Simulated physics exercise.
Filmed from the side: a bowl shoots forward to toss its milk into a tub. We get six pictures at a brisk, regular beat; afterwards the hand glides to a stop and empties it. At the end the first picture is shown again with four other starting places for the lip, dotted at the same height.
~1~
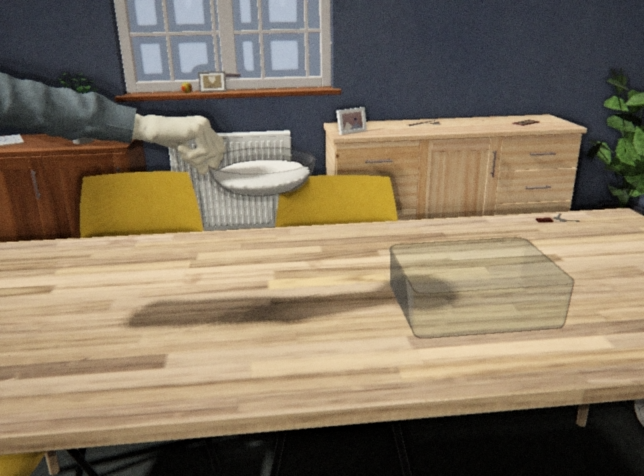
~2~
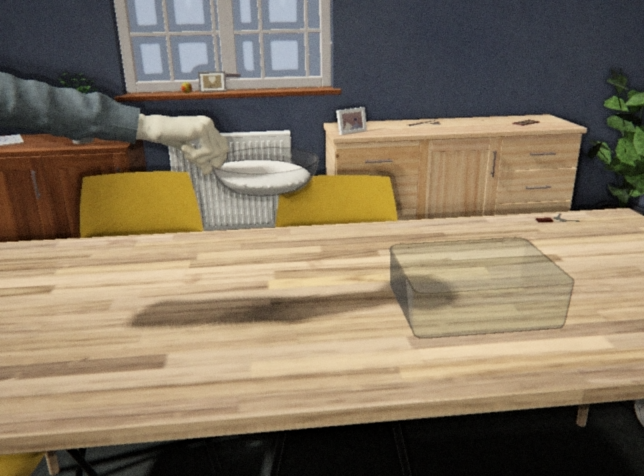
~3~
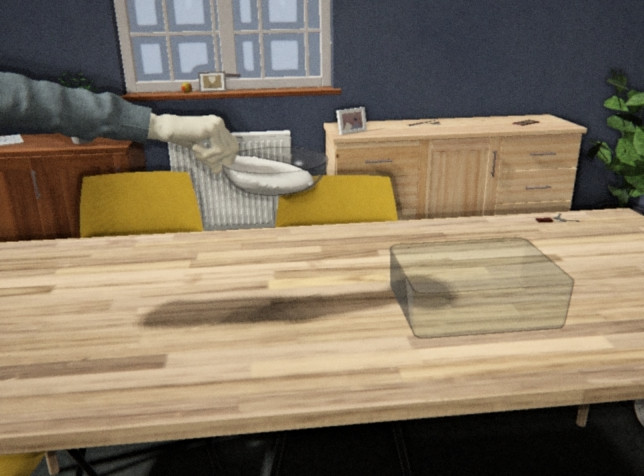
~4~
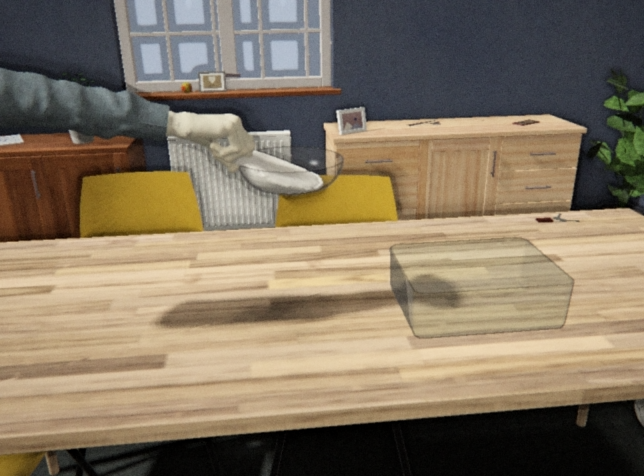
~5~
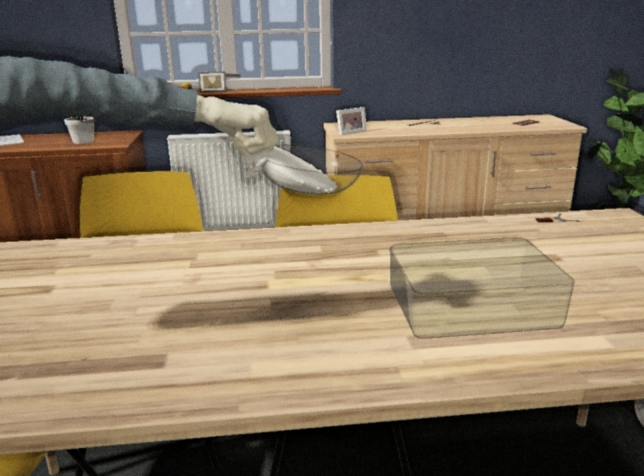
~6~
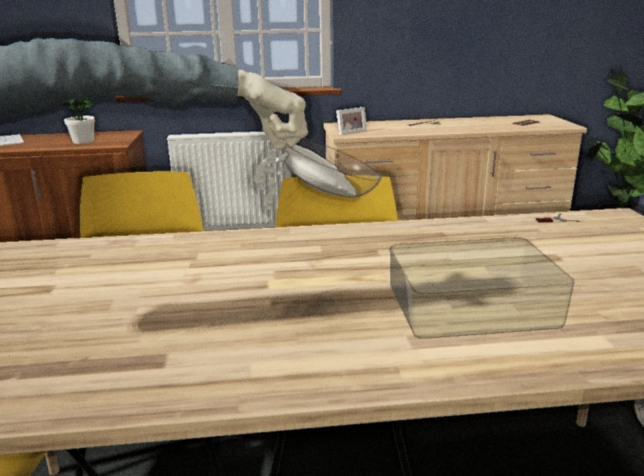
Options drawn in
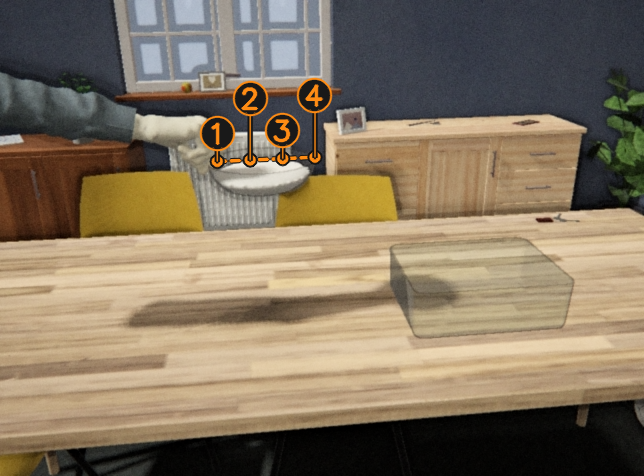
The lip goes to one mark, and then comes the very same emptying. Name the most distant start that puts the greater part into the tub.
Go for 2.
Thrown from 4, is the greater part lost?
No, not at all.
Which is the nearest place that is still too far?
Place 1.
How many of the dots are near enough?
Three.
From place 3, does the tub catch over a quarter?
Yes, clearly.
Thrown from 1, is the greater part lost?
Yes, it does.
In orange, 1 at (217, 161); 2 at (250, 160); 3 at (282, 158); 4 at (314, 157).
With 1, about 31 % lands in the tub, 64 % falls short and 5 % goes beside or beyond.
With 2, about 66 % lands in the tub, 24 % falls short and 10 % goes beside or beyond.
With 3, about 67 % lands in the tub, 16 % falls short and 17 % goes beside or beyond.
With 4, about 78 % lands in the tub, 14 % falls short and 8 % goes beside or beyond.
